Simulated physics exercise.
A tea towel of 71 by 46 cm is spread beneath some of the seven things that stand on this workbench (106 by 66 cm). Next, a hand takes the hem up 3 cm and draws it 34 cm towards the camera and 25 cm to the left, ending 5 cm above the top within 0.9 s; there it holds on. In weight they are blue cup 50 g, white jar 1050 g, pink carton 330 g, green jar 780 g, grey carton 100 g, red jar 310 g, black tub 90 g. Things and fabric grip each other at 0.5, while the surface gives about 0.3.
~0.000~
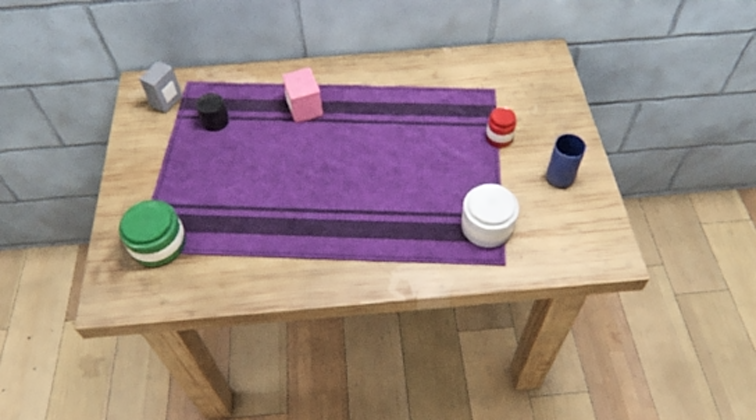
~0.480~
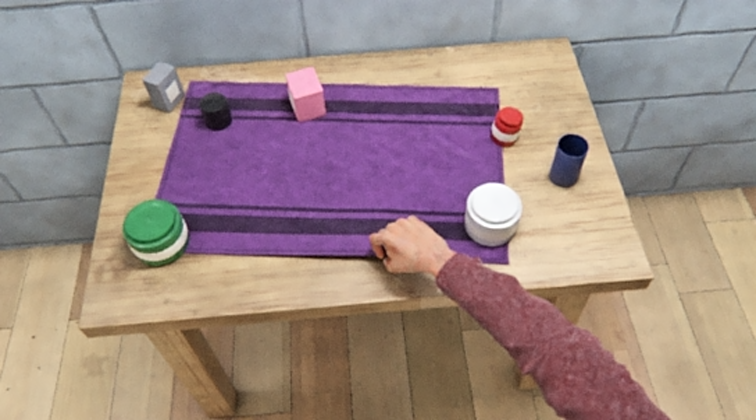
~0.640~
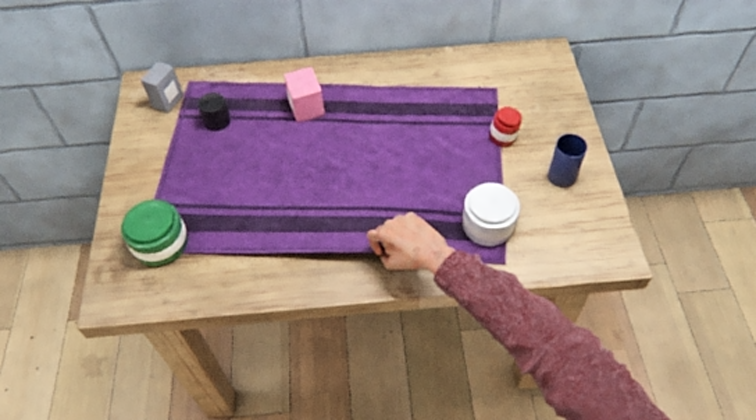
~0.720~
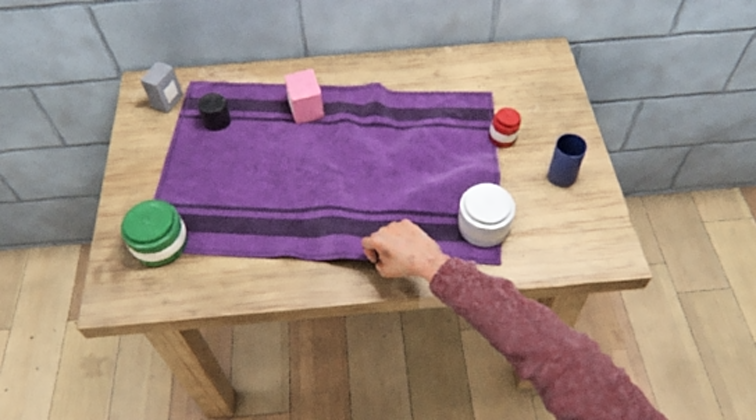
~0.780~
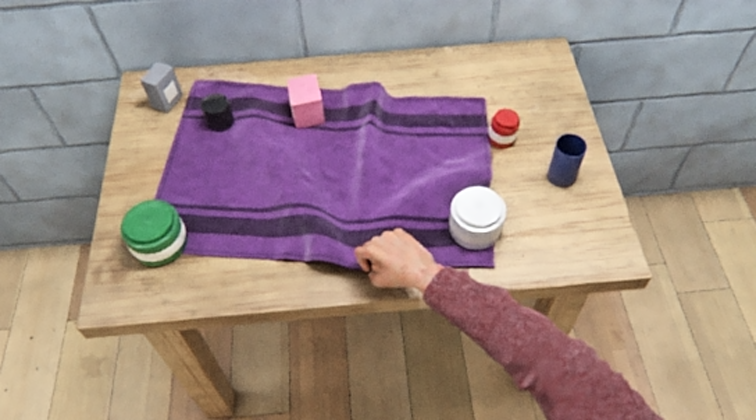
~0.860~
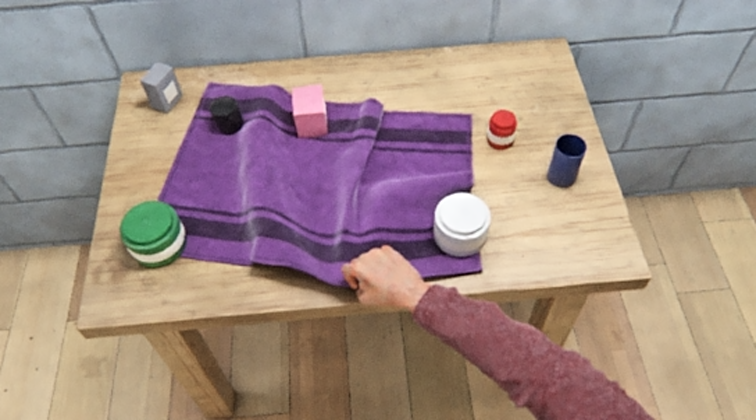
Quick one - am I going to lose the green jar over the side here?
No, it stays on top.
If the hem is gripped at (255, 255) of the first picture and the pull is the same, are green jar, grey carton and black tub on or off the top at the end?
Note - green jar: Off the top; grey carton: Still on top; black tub: Still on top.
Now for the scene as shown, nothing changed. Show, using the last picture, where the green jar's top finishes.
Roughly (142, 246).
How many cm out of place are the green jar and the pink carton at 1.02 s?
Green jar: 0 cm; pink carton: 15 cm.
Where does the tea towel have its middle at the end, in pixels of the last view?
About (305, 342).
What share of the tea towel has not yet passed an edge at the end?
I'd say close to 45 per cent of it.
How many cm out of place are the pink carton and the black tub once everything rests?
I'd put the pink carton near 40 centimetres and the black tub near 35 centimetres.
At 1.0 s, 95 % of the tea towel is still over the top; green jar 1 cm off its start, white jar 16 cm off its start, pink carton 13 cm off its start.
At 1.2 s, 80 % of the tea towel is still over the top; green jar 2 cm off its start, white jar 29 cm off its start, pink carton 27 cm off its start.
At 1.4 s, 65 % of the tea towel is still over the top; green jar 3 cm off its start at (139, 235), white jar over the edge, pink carton 37 cm off its start at (337, 221).
At 1.5 s, 50 % of the tea towel is still over the top; green jar 6 cm off its start, white jar over the edge, pink carton 42 cm off its start.
At 3.1 s, 45 % of the tea towel is still over the top; green jar 6 cm off its start at (142, 246), white jar over the edge, pink carton 42 cm off its start at (336, 245), black tub 34 cm off its start at (283, 213).
